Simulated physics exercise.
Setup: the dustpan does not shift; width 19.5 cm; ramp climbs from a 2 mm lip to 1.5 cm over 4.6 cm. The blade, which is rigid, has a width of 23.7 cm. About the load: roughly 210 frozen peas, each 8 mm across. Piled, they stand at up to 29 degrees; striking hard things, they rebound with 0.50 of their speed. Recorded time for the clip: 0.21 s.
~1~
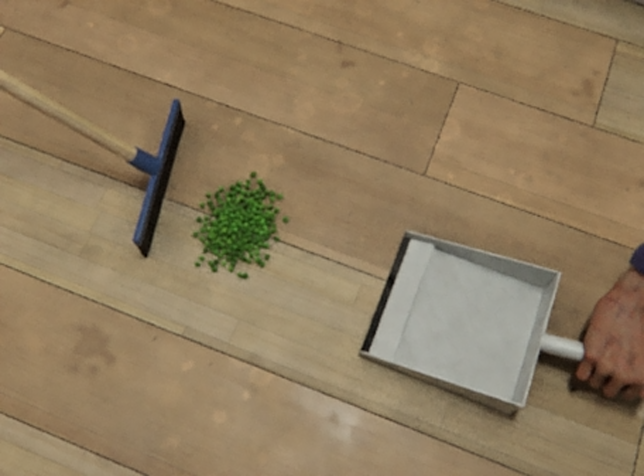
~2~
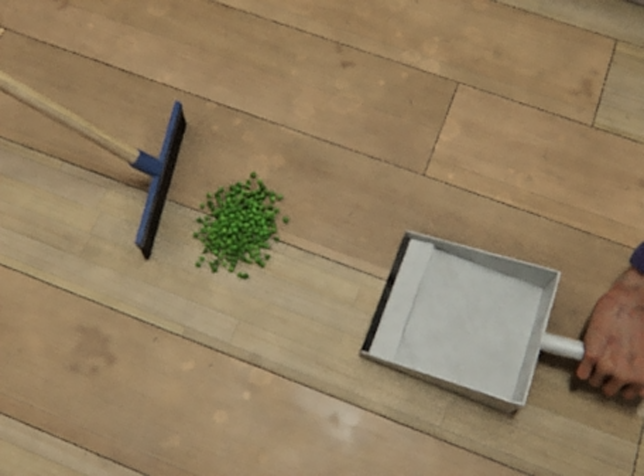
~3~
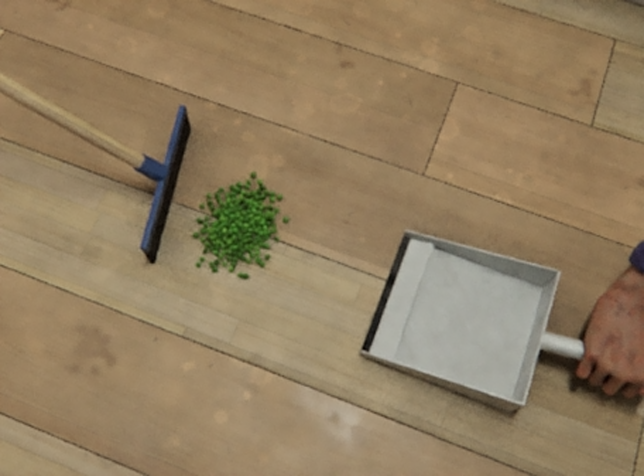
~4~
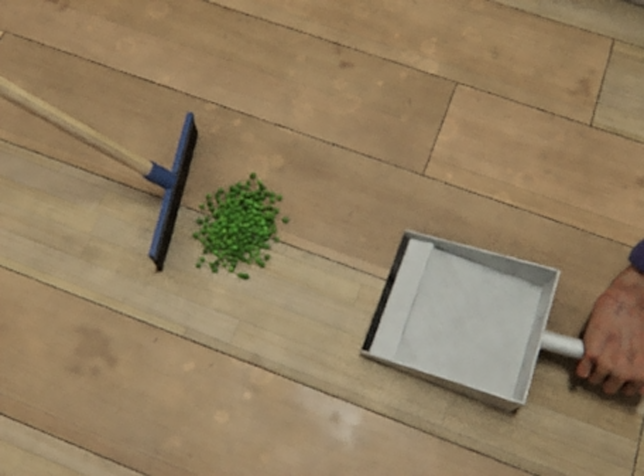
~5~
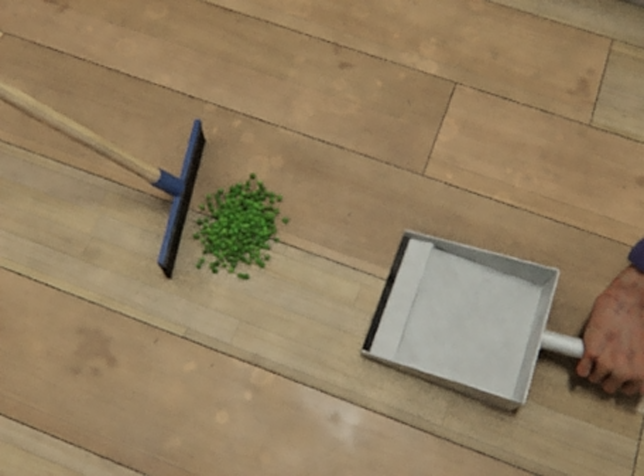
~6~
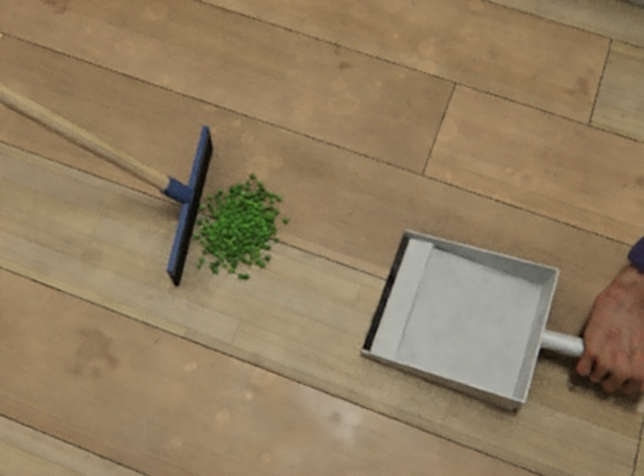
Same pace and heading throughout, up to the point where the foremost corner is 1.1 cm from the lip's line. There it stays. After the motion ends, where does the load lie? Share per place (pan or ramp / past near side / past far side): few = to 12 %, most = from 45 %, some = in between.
Shares - in the pan or on its ramp: Few, past the pan's near side: Few, past the pan's far side: Some.
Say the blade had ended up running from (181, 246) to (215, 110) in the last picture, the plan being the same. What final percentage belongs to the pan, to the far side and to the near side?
Pan 10 % / far 50 % / near 0 %.
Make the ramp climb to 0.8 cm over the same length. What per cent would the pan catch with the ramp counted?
About 5 %.
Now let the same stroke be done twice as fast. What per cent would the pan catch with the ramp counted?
It would come to roughly 20 percent.
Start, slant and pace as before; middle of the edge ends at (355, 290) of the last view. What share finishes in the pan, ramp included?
Some 10 per cent.
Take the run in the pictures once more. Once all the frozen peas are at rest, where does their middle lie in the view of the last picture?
Roughly (370, 276).
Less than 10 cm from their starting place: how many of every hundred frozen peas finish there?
I'd say about 10 per cent.
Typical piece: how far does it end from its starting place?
I'd put it near 20 cm.
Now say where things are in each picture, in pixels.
Blade from (138, 242) to (177, 105), moved 0.0 cm, 0 of the pieces shifted so far; middle of the pieces at (237, 227); pan at (467, 326), in the first frame.
Blade from (140, 244) to (179, 107), moved 0.4 cm, 0 of the pieces shifted so far; middle of the pieces at (237, 228), in the second frame.
Blade from (145, 249) to (183, 112), moved 1.4 cm, 0 of the pieces shifted so far; middle of the pieces at (237, 228), in the third frame.
Blade from (154, 256) to (191, 118), moved 3.0 cm, 0 of the pieces shifted so far; middle of the pieces at (237, 228), in the fourth frame.
Blade from (162, 264) to (198, 125), moved 4.7 cm, 0 of the pieces shifted so far; middle of the pieces at (237, 229), in the fifth frame.
Blade from (171, 272) to (206, 132), moved 6.4 cm, 0 of the pieces shifted so far; middle of the pieces at (237, 229); pan at (467, 324), in the sixth frame.
Then, 0.34 s after the last picture, middle of the blade 18 cm from the lip; 0 % over the lip, far side 10 %, near side 0 %.
Then, 0.57 s after the last picture, middle of the blade 9 cm from the lip; 0 % over the lip, far side 15 %, near side 5 %.
Then, 0.91 s after the last picture, middle of the blade 4 cm from the lip; 0 % over the lip, far side 15 %, near side 10 %.
In the end, pan 0 %, near side 10 %, far side 15 %, in front of the lip or behind the blade 75 %.
